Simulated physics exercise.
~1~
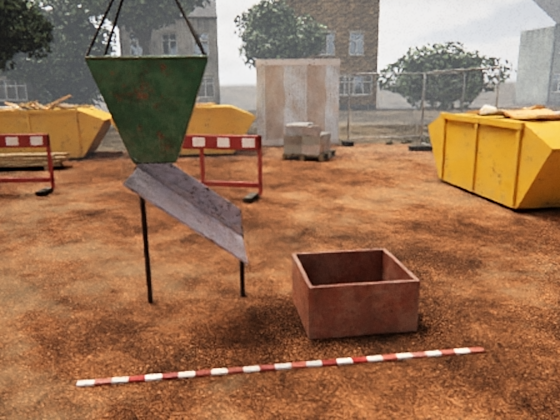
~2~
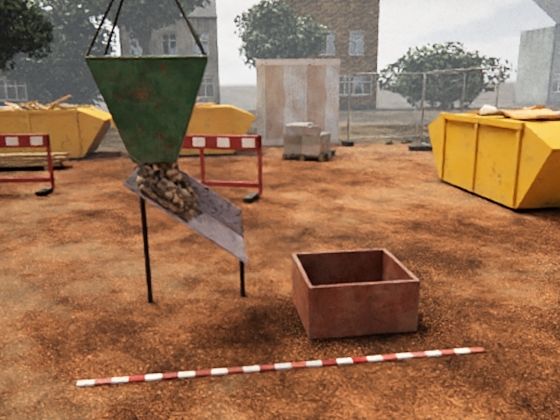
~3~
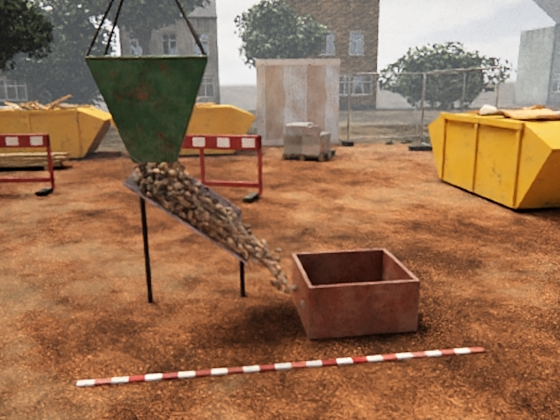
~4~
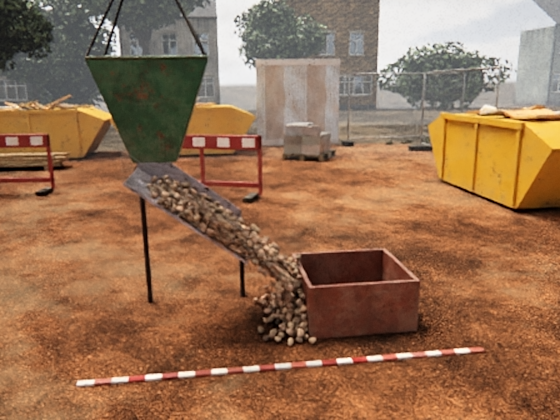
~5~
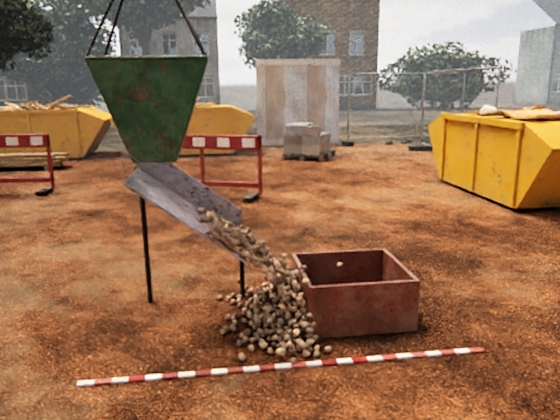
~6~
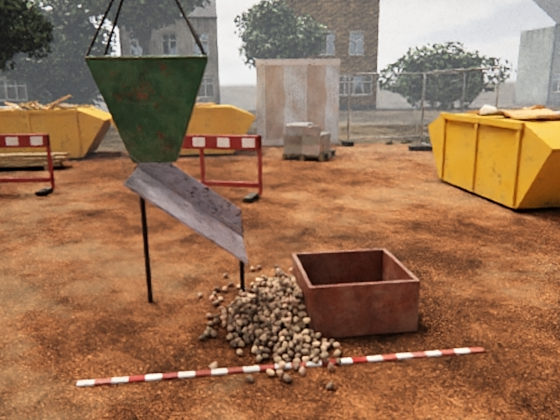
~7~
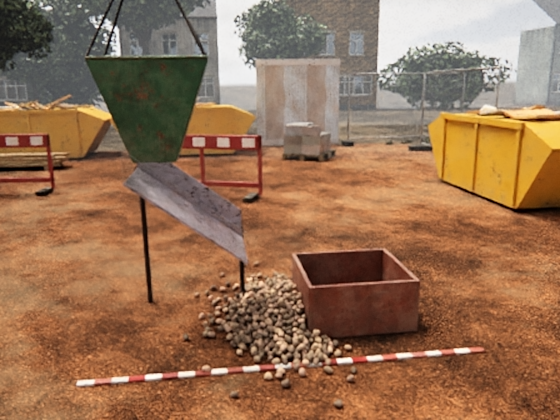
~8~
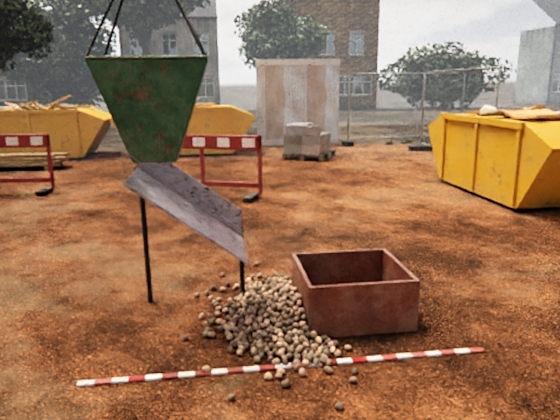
A building site with reddish-brown ground is seen from a fixed, slightly raised view, with yellow skips, barriers, a fence and brick houses behind. A green hopper hangs at left above a sloping grey steel chute on thin legs, with an open reddish box to its right and a red-and-white staff in front. Rounded stones drop from the hopper and slide down the chute to the right. They fall short, piling against the box's left side. The chute empties, and the heap spreads towards the staff, a few stones rolling past it. Finally the stones lie still outside the seemingly empty box.
